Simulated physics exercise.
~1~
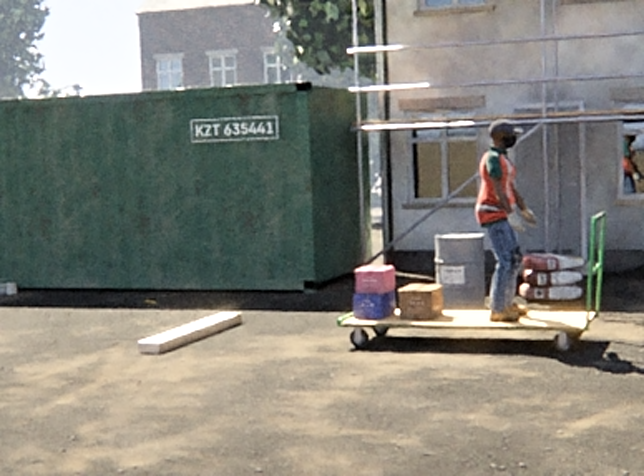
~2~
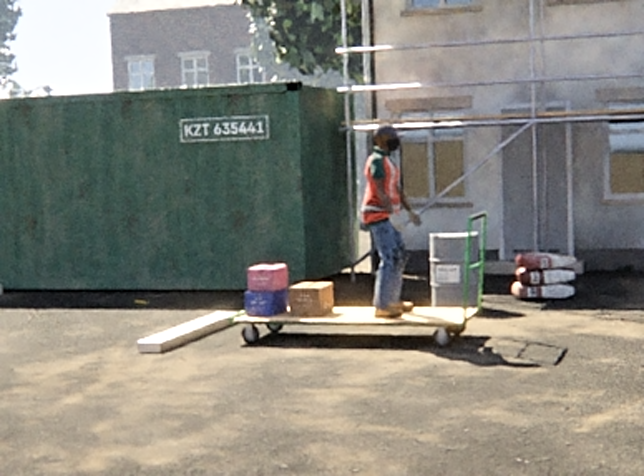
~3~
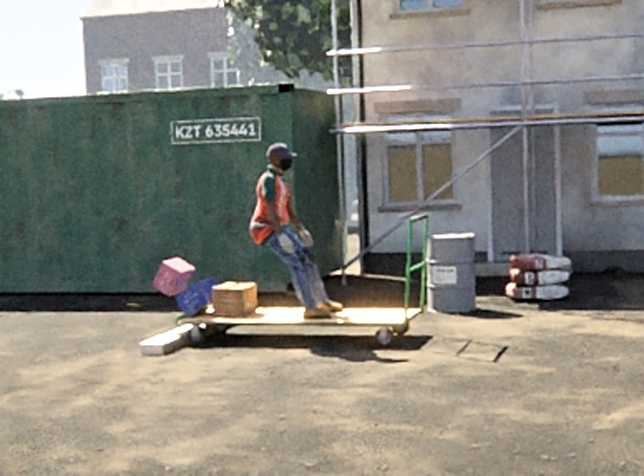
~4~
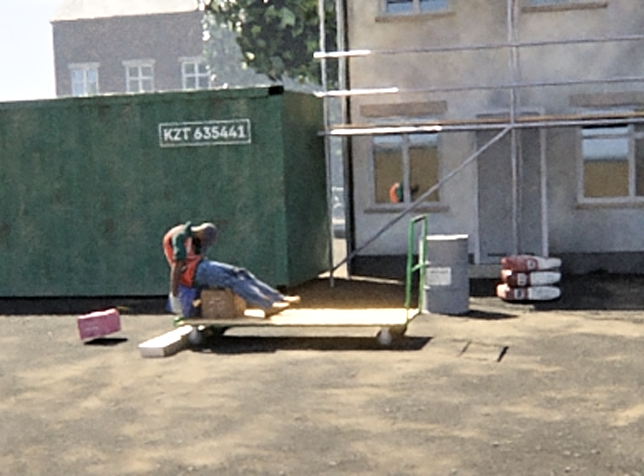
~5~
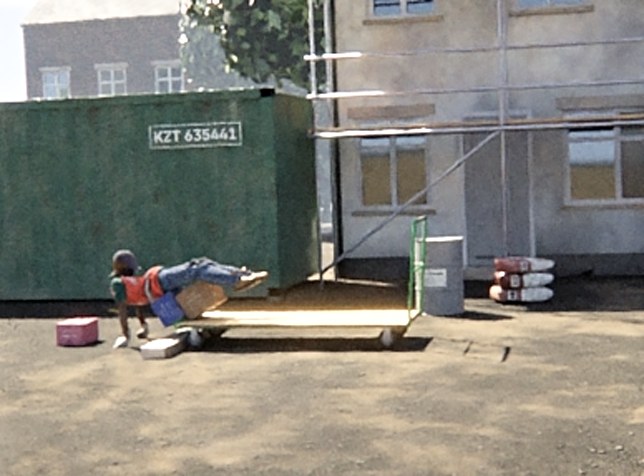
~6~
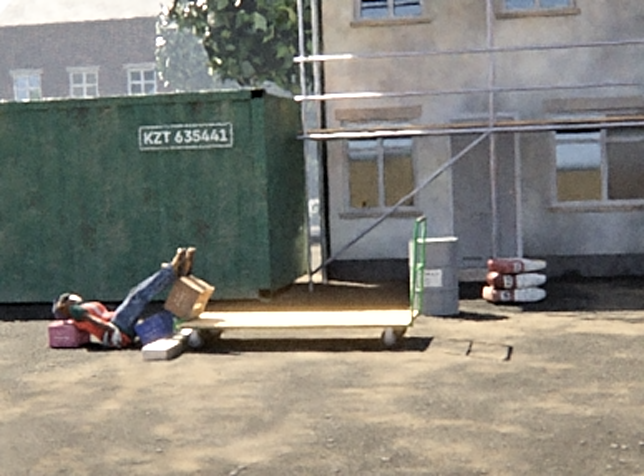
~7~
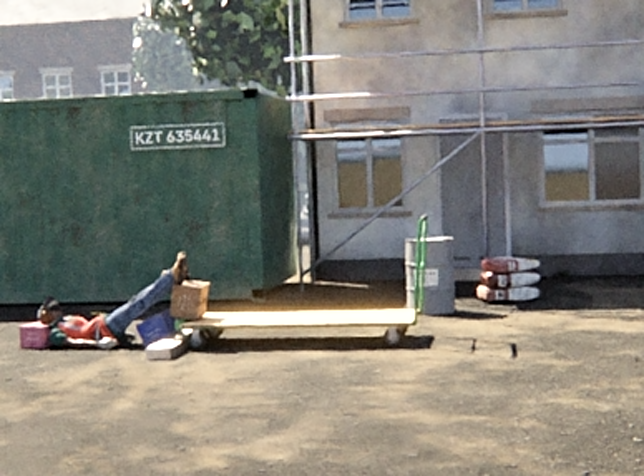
At the start, a worker in an orange vest stands on a flat trolley rolling left past a green container, with a pink parcel stacked on a blue one at the front and a brown box behind them. The wheels strike a low pale kerb and the trolley stops dead, staying flat. The pink and blue parcels tumble forward as the worker topples backward to the left. He slides over the front edge, arms dropping towards the ground, while the brown box tips. He ends on the ground beside the pink and blue parcels, legs raised against the brown box, still on the deck.
